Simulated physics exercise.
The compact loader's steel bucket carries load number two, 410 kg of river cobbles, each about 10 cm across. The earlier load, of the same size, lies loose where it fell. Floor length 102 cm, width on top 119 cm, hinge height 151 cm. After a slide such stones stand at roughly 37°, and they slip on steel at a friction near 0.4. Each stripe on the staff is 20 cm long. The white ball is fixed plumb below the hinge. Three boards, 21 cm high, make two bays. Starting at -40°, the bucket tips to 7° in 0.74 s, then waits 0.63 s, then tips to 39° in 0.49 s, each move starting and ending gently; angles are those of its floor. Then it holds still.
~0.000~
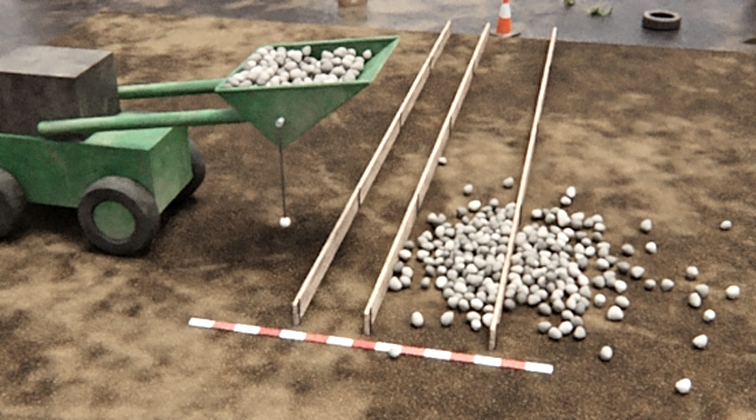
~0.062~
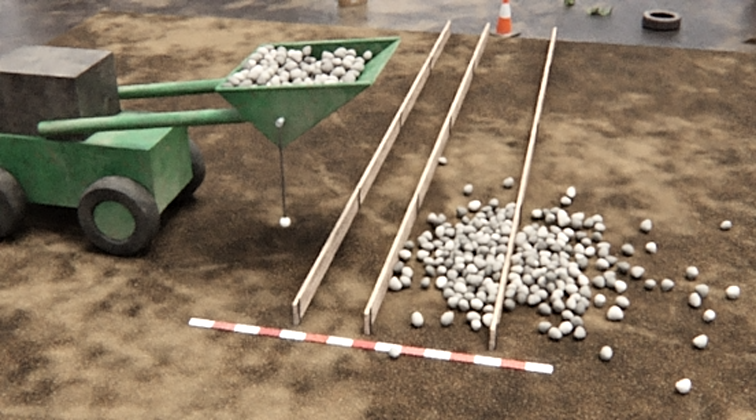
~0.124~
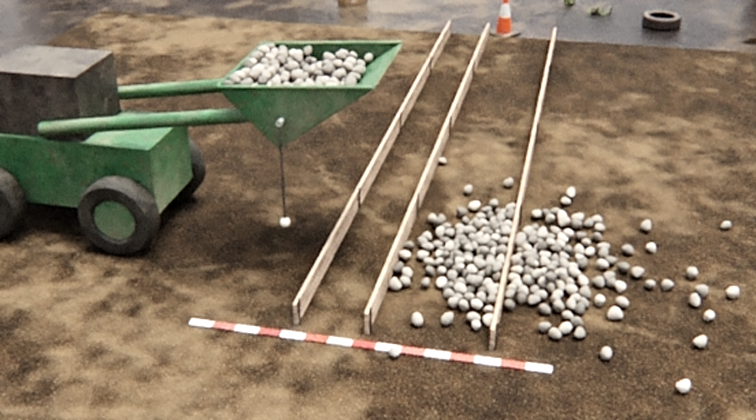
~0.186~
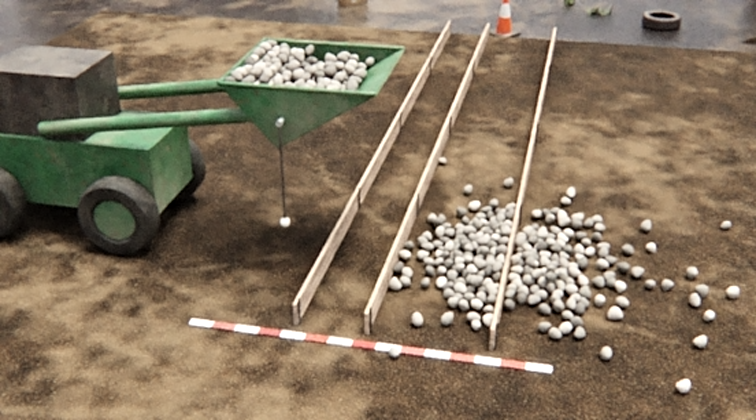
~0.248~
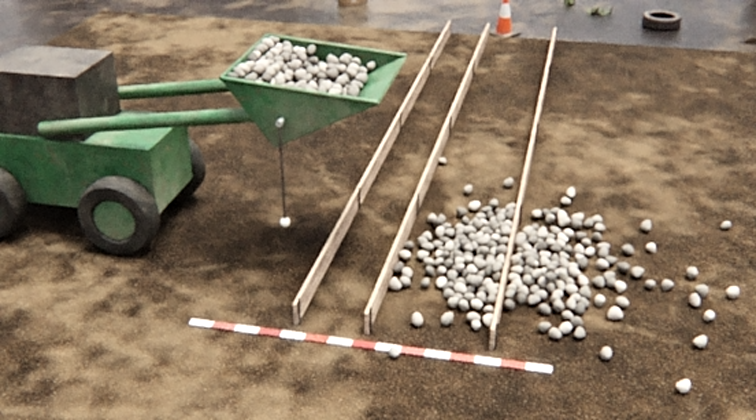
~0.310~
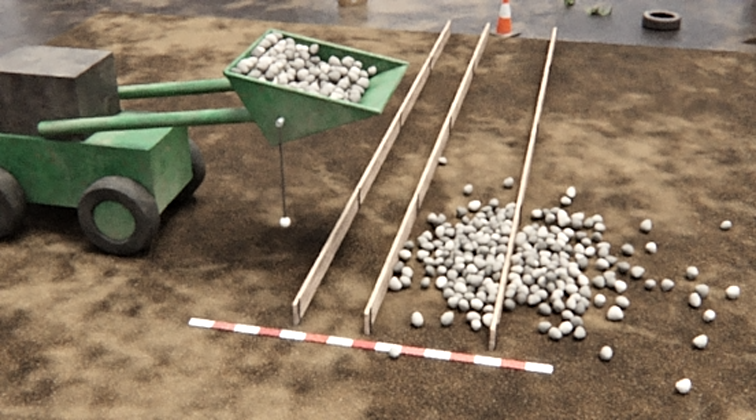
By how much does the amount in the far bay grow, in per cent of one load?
Roughly 70 per cent of a load more.
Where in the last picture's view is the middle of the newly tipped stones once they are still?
Their middle is at about (420, 245).
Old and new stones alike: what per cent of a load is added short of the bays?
Near 0 parts in a hundred.
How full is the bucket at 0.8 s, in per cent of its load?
It holds some 100 per cent.
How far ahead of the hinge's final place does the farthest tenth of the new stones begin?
Roughly 150 cm ahead of it.
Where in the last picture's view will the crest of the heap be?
Around (428, 231).
After 0.6 s the floor is at -1°; in per cent of one load, 100 in the bucket, 57 in the far bay, 43 past the last board; the foremost stones are at (706, 300).
After 0.8 s the floor is at 7°; in per cent of one load, 100 in the bucket, 57 in the far bay, 43 past the last board; the foremost stones are at (706, 300).
After 2.3 s the floor is at 39°; in per cent of one load, 19 in the bucket, 46 in the near bay, 92 in the far bay, 43 past the last board; the foremost stones are at (706, 300).
After 5.2 s the floor is at 39°; in per cent of one load, 0 in the bucket, 30 in the near bay, 127 in the far bay, 43 past the last board; the foremost stones are at (706, 300). Net gain in the far bay, 70.
